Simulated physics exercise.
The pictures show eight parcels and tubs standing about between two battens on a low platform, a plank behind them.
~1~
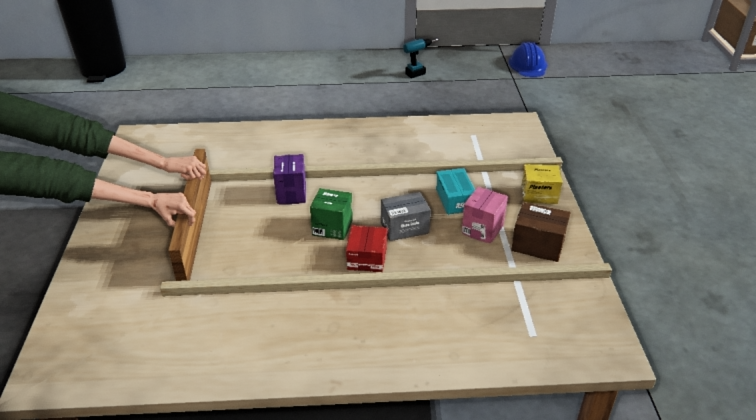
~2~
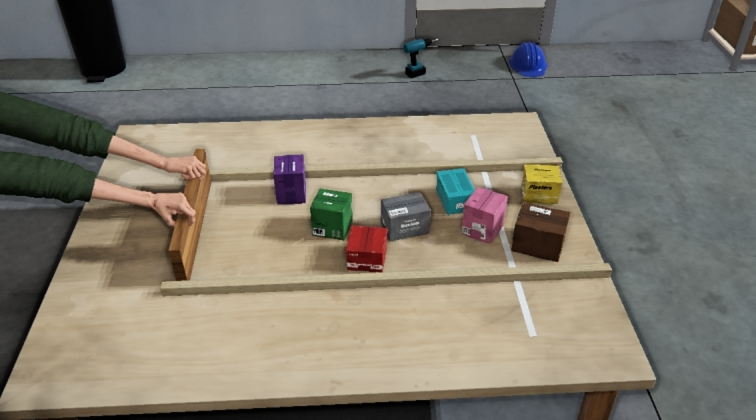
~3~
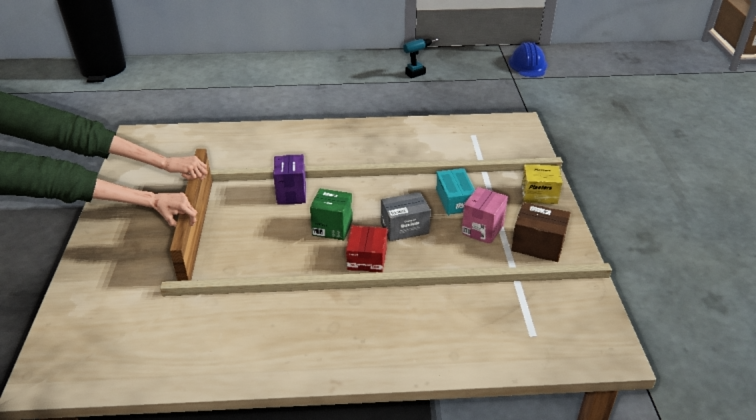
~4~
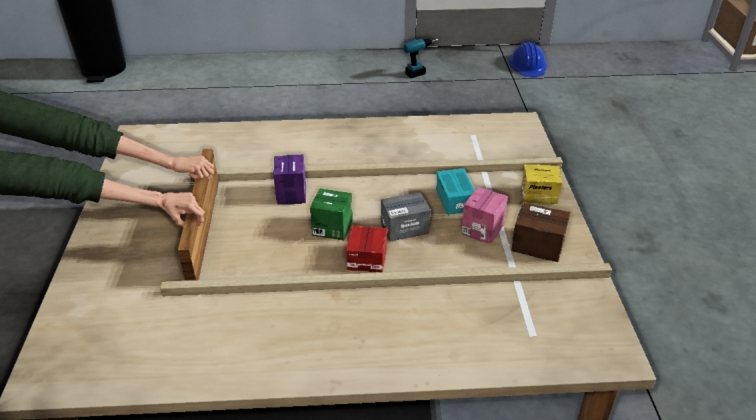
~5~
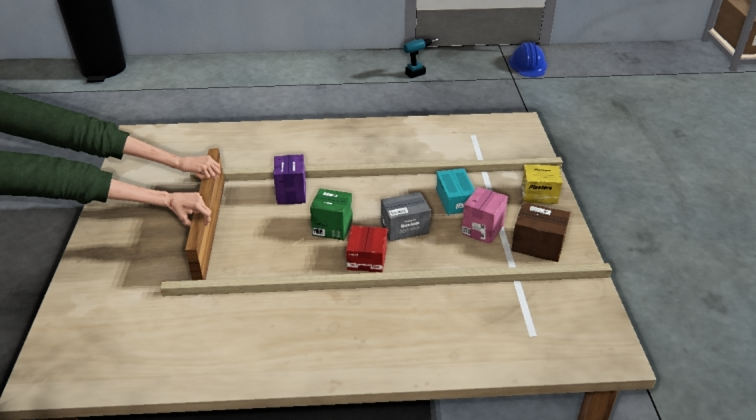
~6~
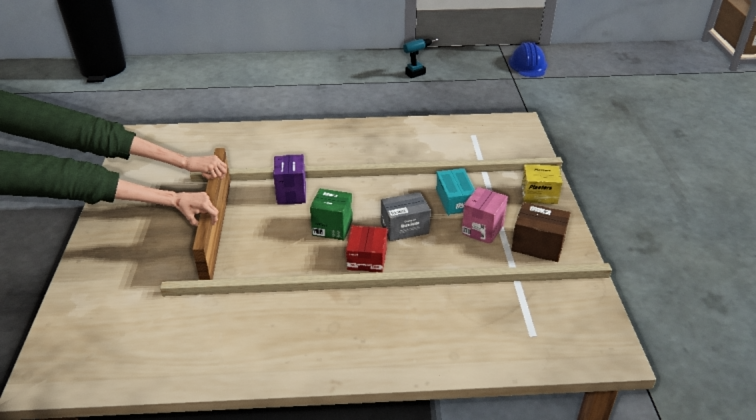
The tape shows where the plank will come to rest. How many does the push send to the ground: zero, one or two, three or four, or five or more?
Outcome: The number that fall off is one or two.
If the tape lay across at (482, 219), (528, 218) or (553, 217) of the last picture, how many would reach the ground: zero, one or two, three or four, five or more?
In that order: 1 or 2; three to four; 5 or more.
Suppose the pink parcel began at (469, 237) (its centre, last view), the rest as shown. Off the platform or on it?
It survives.
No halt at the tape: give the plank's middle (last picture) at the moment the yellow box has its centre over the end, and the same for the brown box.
At (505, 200) for the yellow box; at (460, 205) for the brown box.
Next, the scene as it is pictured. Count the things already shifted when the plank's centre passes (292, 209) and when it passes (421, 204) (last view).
At the one place 1, at the other 7.
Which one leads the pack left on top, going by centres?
Foremost is the yellow box.
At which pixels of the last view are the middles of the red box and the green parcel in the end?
Near (526, 241) and (516, 205).
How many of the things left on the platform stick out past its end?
It comes to 1.
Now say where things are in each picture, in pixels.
Yellow box (541, 184); brown box (541, 232); pink parcel (484, 215); plank (192, 213); tape (498, 219), in the first picture.
Brown box (541, 232); plank (192, 213), in the second picture.
Pink parcel (484, 215); green parcel (332, 214), in the third picture.
Yellow box (541, 184); turquoise tote (456, 192), in the fourth picture.
Brown box (541, 232); red box (367, 249), in the fifth picture.
Yellow box (541, 184); brown box (541, 232); pink parcel (484, 215); plank (214, 212); tape (498, 219), in the sixth picture.
Soon after, none off yet; yellow box at rest near (541, 184); brown box at rest near (541, 232); pink parcel at rest near (484, 215).
By the end, the number that fall off is one or two; fallen, pink parcel and brown box.
